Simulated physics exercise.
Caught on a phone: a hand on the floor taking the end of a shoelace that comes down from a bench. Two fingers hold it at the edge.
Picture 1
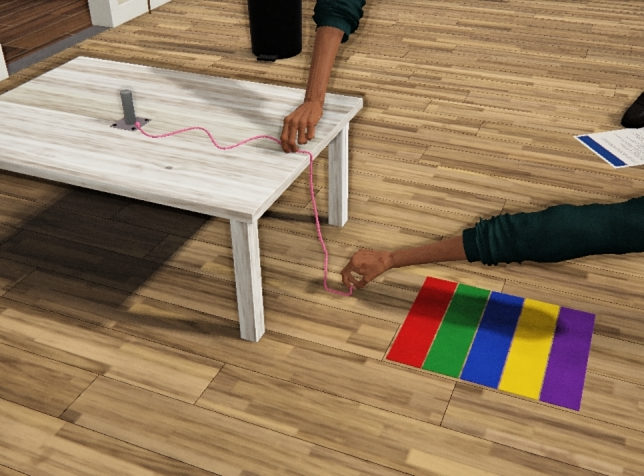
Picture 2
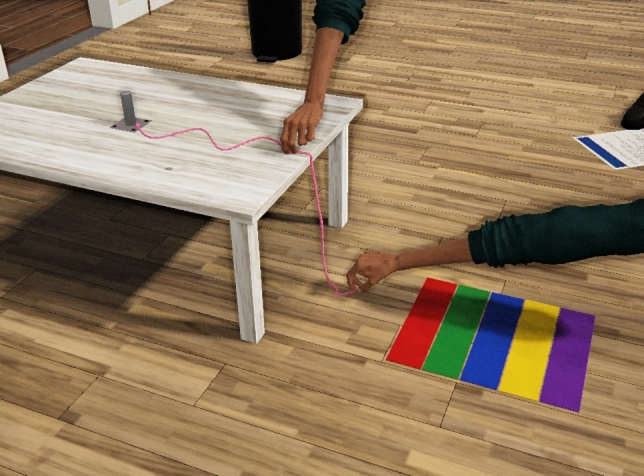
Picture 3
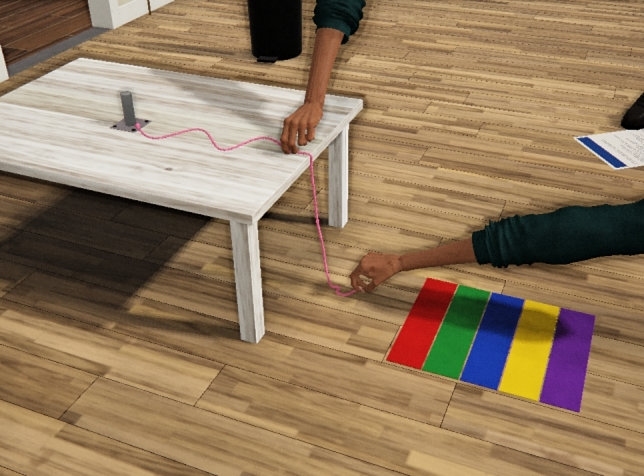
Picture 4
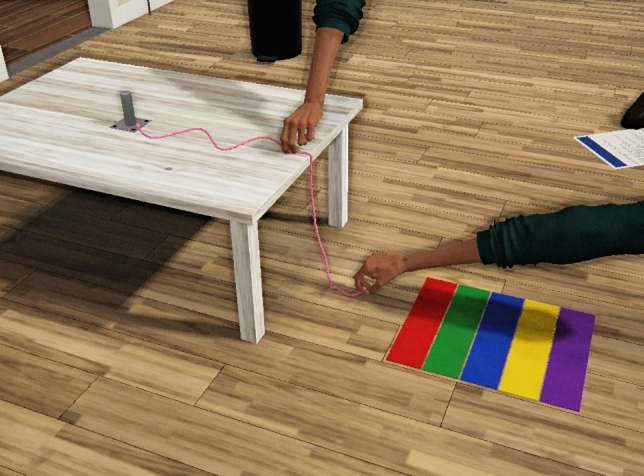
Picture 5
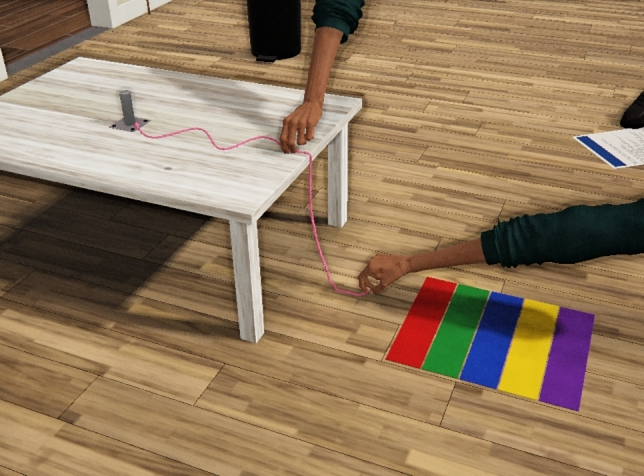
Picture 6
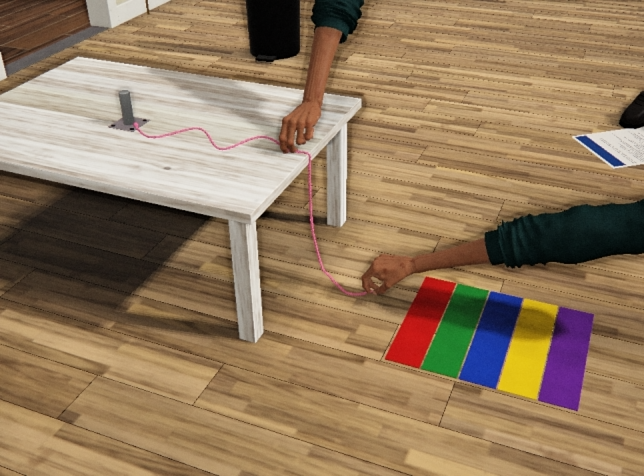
On a wooden floor beside a pale bench, one hand rests at the bench's edge, holding down a pink lace, while another hand pinches its lower end near a multicoloured striped sheet. The lower hand slides slightly right toward the red stripe, drawing the lace's end along, while the upper hand barely moves.
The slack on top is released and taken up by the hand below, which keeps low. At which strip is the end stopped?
The end stops over the yellow strip.
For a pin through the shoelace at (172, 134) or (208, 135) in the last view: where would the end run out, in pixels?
The places are (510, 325) and (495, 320).
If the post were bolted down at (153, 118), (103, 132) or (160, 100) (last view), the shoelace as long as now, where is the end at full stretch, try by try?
In that order: (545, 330), (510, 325) and (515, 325).
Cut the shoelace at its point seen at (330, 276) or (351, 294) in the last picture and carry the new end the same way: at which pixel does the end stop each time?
The places are (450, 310) and (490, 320).
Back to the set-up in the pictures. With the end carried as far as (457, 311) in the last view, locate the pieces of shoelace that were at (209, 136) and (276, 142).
At (234, 140), then (313, 176).
A little later, end near (457, 311); over green.
Next, end near (500, 322); over blue.
When it is tight, end near (529, 329); over yellow. It gets as far as the yellow strip.
